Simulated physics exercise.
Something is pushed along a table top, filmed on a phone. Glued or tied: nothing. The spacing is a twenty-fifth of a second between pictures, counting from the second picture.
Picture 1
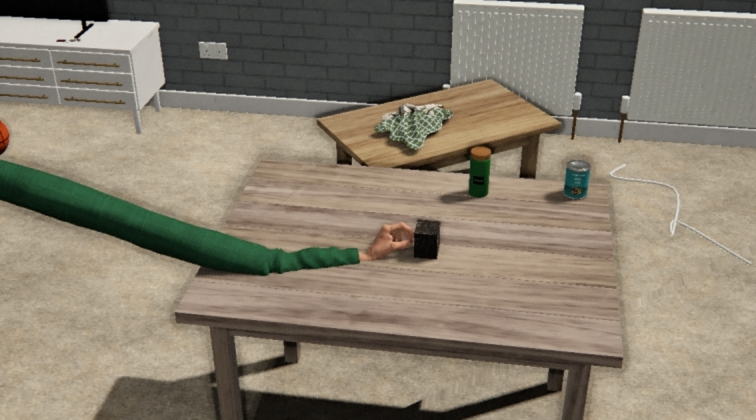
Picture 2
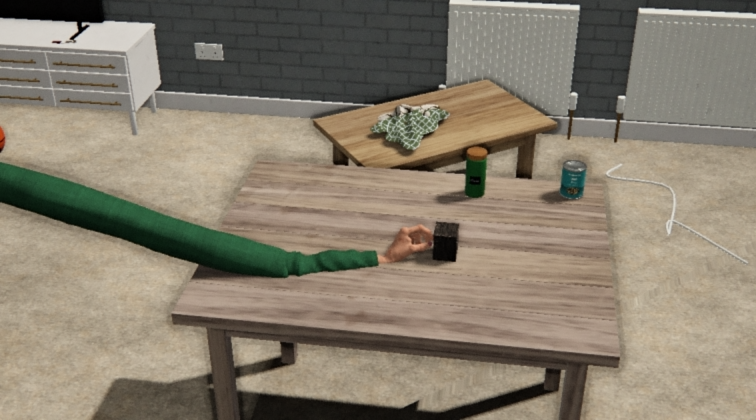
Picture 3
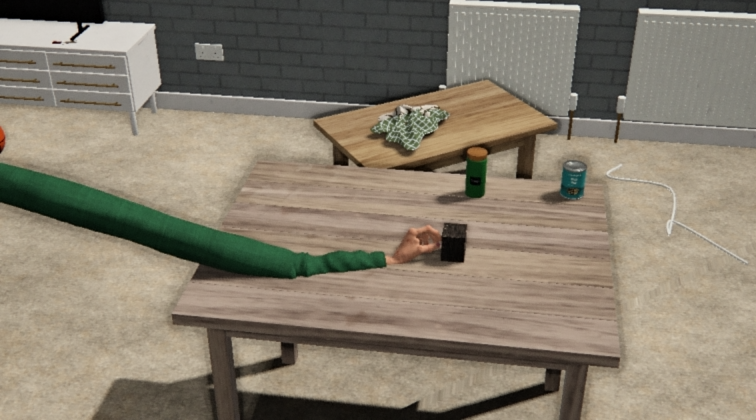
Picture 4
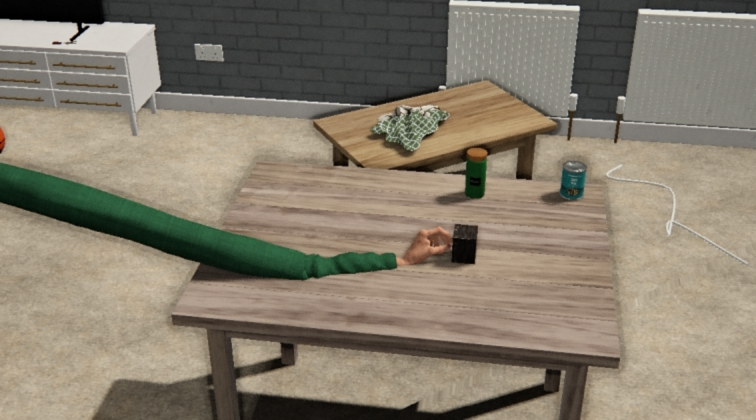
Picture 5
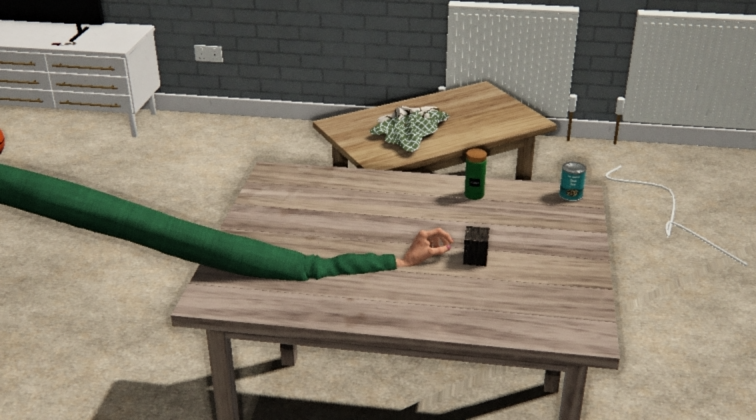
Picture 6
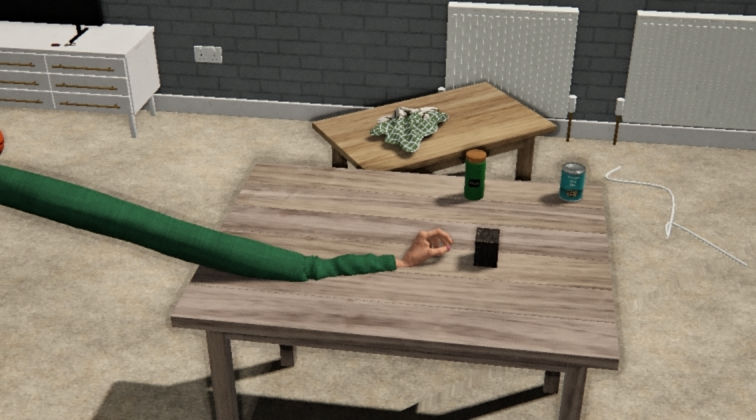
In a room with a grey brick wall and white radiators, a hand in a green sleeve pushes a small black block rightward across a wooden table, then stays still while the block slides a little farther, away from the fingers.
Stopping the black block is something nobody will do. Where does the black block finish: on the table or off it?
On the table.
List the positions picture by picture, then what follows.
Under the hand; black block (427, 240), in the first picture.
Under the hand; black block (446, 242), in the second picture.
Under the hand; black block (454, 243), in the third picture.
Black block (465, 244), in the fourth picture.
Black block (476, 246) slid a little, in the fifth picture.
Black block (487, 248) slid about its own width, in the sixth picture.
Then, 0.10 s after the last picture, black block slid well along near (508, 249).
Then, 0.20 s after the last picture, black block slid well along near (522, 251).
Then, 0.30 s after the last picture, black block slid well along near (528, 251).
At rest, moved from the start, black block. Seen from the same camera at the end, black block near (528, 251).
